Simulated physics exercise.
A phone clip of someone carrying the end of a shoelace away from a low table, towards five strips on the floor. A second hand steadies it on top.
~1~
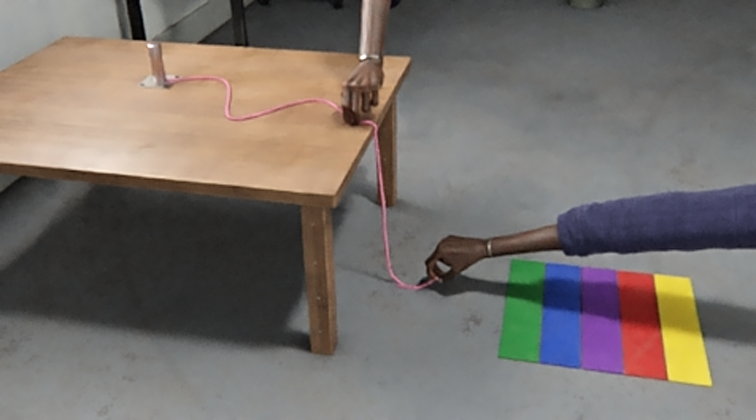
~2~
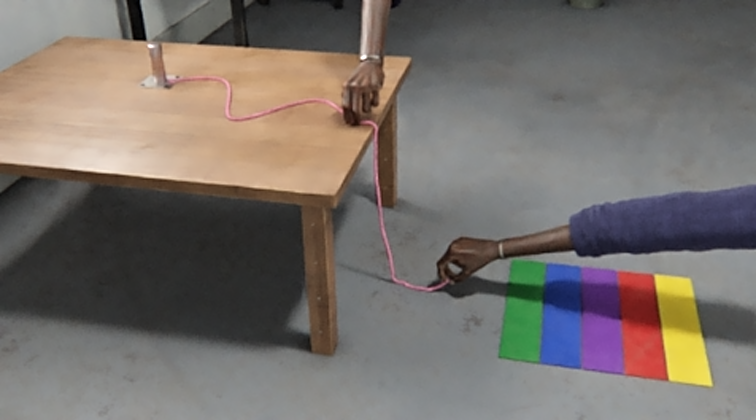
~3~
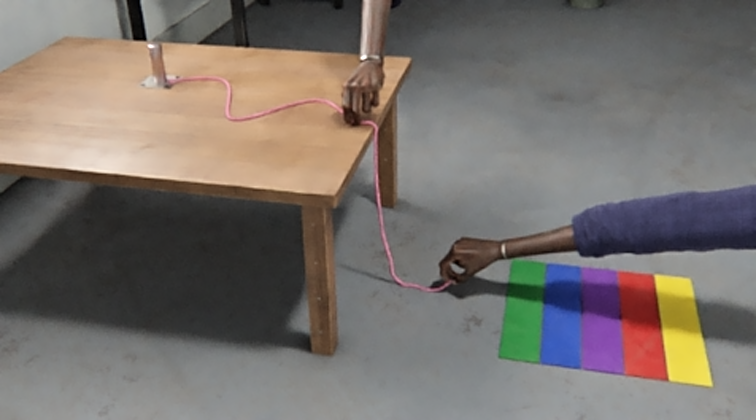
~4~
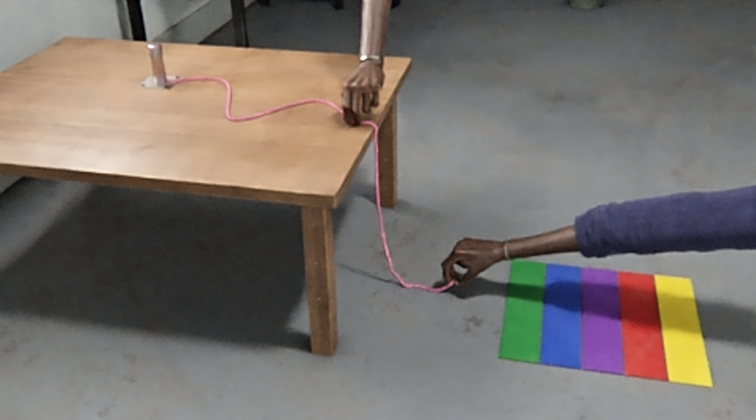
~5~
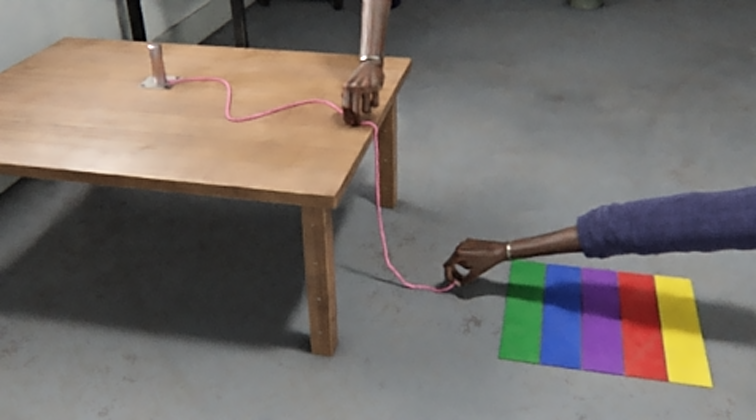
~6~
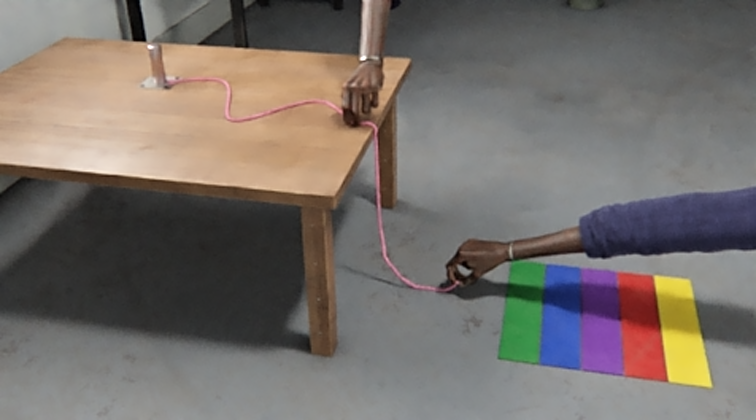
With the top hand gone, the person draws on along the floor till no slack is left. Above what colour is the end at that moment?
Over yellow.
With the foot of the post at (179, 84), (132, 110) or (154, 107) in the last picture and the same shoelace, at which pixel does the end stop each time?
The places are (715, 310), (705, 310) and (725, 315).
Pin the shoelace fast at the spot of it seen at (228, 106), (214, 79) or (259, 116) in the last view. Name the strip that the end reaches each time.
One after the other, red; yellow; purple.
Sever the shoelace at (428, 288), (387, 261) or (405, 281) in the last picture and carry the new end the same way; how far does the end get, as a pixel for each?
The places are (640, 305), (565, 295) and (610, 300).
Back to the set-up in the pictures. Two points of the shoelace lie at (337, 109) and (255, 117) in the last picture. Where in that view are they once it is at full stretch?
At (419, 145), then (329, 110).
Early on, end near (613, 300); over purple.
Midway, end near (660, 306); over red.
At the end of the slack, end near (689, 309); over yellow. The end stops over the yellow strip.
